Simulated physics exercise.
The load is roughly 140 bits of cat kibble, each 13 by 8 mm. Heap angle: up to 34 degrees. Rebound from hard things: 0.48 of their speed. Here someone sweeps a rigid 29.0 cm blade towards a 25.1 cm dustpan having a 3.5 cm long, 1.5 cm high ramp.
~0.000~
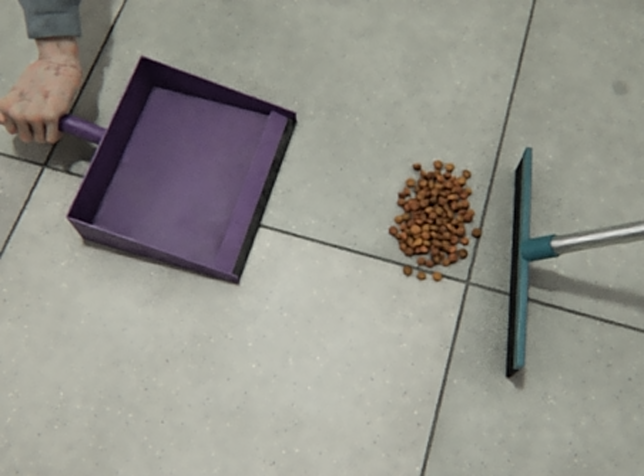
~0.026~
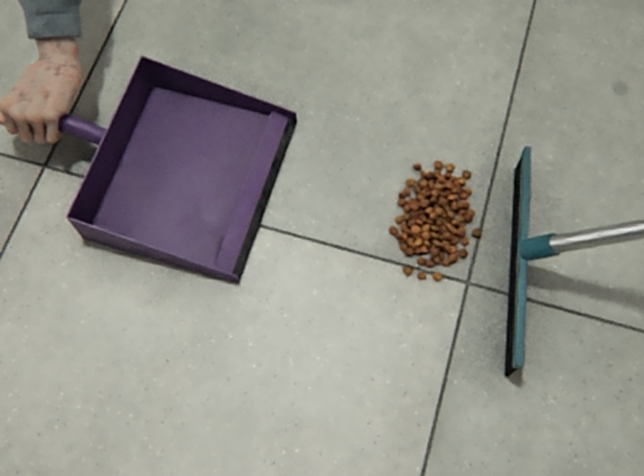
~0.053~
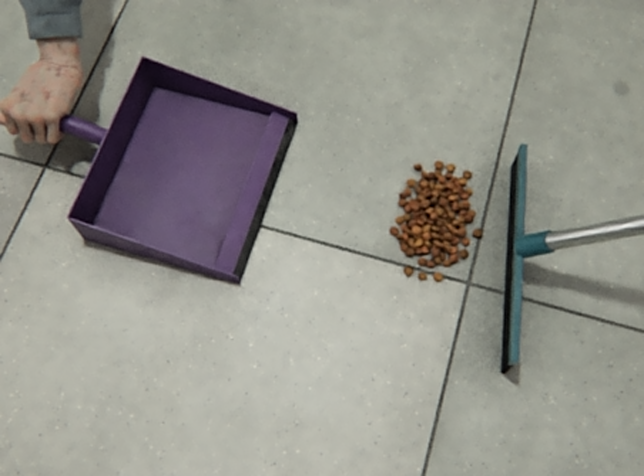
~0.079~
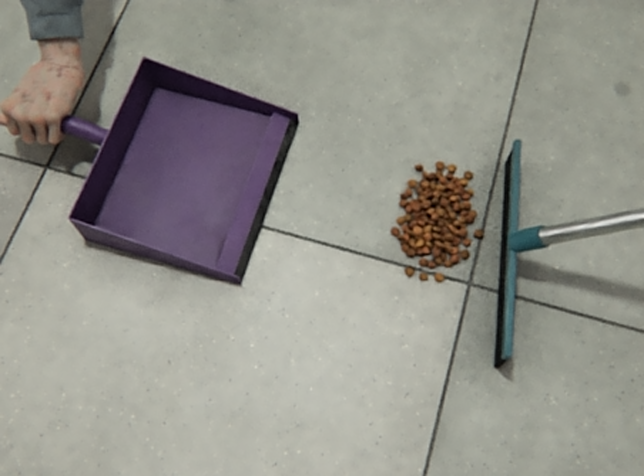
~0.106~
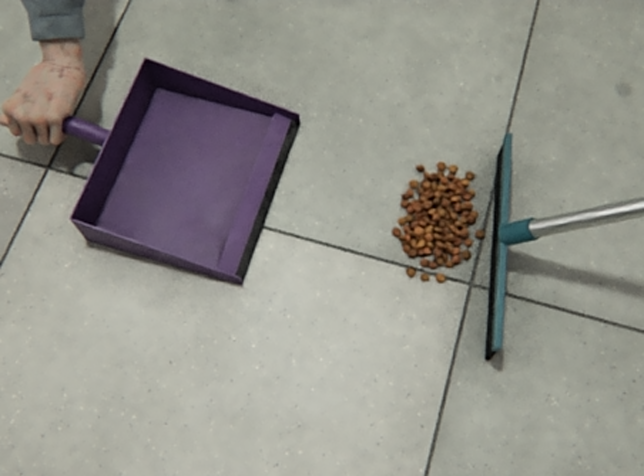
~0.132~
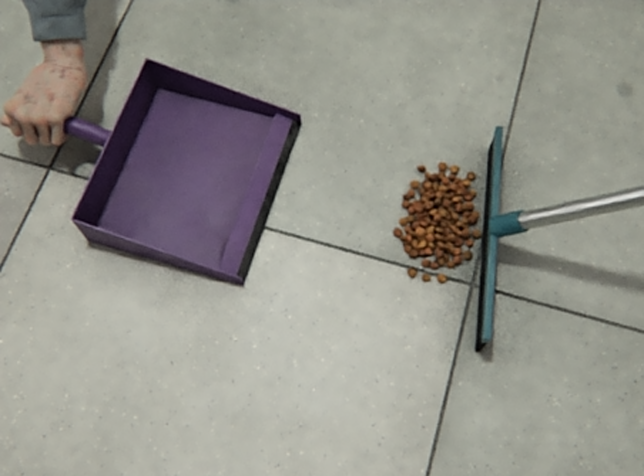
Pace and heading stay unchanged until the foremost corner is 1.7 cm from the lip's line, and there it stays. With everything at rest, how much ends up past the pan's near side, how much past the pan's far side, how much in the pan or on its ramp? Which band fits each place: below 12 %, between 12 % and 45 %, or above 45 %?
Past the pan's near side: A tiny fraction; past the pan's far side: A moderate fraction; in the pan or on its ramp: A tiny fraction.
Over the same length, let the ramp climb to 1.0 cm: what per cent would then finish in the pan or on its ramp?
That change would give about 5 per cent.
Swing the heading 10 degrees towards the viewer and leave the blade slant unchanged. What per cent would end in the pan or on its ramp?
About 15 percent would end up there.
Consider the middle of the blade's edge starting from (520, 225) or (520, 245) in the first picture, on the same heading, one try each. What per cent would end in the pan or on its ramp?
I'd put it near 0 per cent for the first and near 5 per cent for the second.
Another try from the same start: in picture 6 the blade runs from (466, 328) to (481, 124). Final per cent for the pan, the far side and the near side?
That ends as pan 15, far 20, and near 0.
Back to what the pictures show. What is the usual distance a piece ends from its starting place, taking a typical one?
20 cm or thereabouts.
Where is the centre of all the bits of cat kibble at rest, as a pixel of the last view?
Close to pixel (302, 160).
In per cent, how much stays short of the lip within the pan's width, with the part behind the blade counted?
I'd put it near 70 per cent.
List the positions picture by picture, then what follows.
The first picture shows blade from (518, 365) to (527, 154), moved 0.0 cm, 0 of the pieces shifted so far; middle of the pieces at (436, 218); pan at (180, 174).
The second picture shows blade from (517, 364) to (526, 153), moved 0.2 cm, 0 of the pieces shifted so far; middle of the pieces at (436, 218).
The third picture shows blade from (513, 361) to (522, 151), moved 0.9 cm, 0 of the pieces shifted so far; middle of the pieces at (437, 219).
The fourth picture shows blade from (506, 355) to (516, 146), moved 2.0 cm, 0 of the pieces shifted so far; middle of the pieces at (438, 219).
The fifth picture shows blade from (496, 347) to (508, 140), moved 3.7 cm, 0 of the pieces shifted so far; middle of the pieces at (439, 220).
The sixth picture shows blade from (486, 338) to (498, 133), moved 5.4 cm, 1 of the pieces shifted so far; middle of the pieces at (440, 220); pan at (184, 177). Its pace works out near 0.66 m/s, heading 23 degrees away from the viewer's side.
After 0.34 s, middle of the blade 16 cm from the lip; 0 % over the lip, far side 10 %, near side 0 %.
After 0.48 s, middle of the blade 8 cm from the lip; 0 % over the lip, far side 20 %, near side 0 %.
Then, at 0.75 s, middle of the blade 4 cm from the lip; 5 % over the lip, far side 25 %, near side 0 %.
At rest (1.1 s), near side 0 %, far side 25 %, pan 5 %, in front of the lip or behind the blade 70 %.
